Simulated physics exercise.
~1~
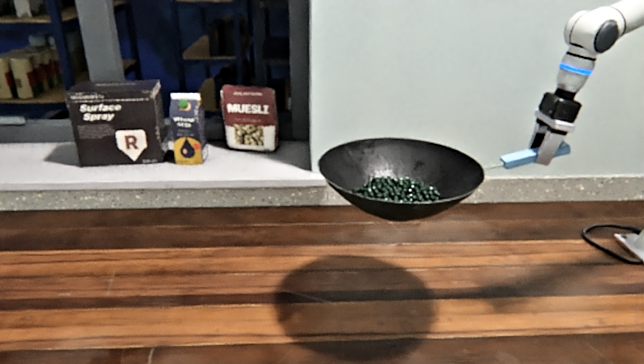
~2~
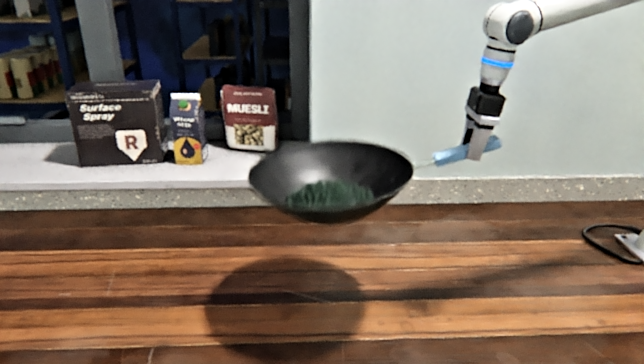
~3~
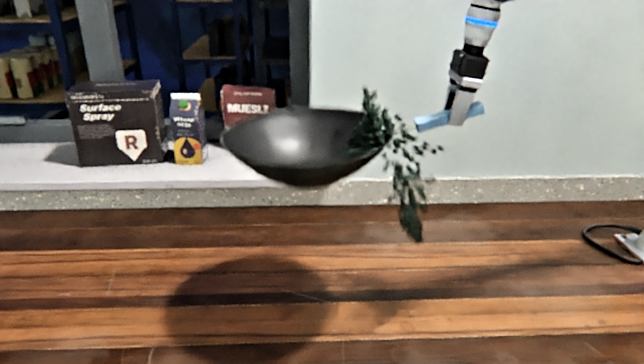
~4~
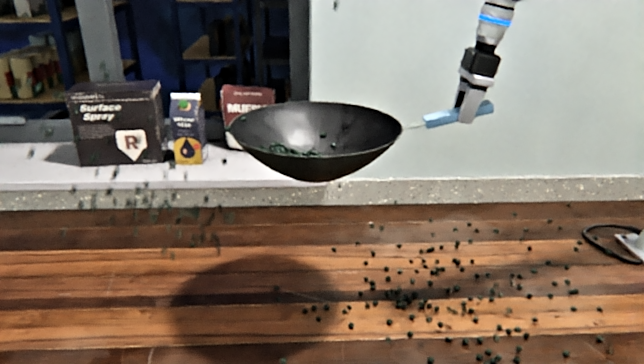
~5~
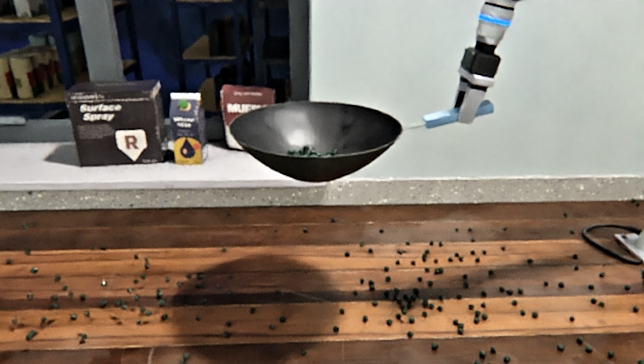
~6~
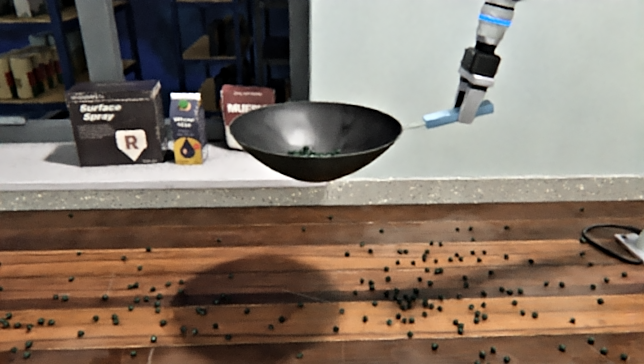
A robot arm at the upper right grips the blue handle of a black wok holding dark green beads, seen from a fixed view above a striped wooden surface. Behind it, a black surface spray box, a small carton and a muesli packet stand on a pale ledge at left. The arm swings the wok left, then lifts it as beads spill over the right side in a thick stream. More beads fly out to the left, and the wok stops. They rain down, bounce and scatter widely across the wood, leaving a smaller portion inside the level, still wok.
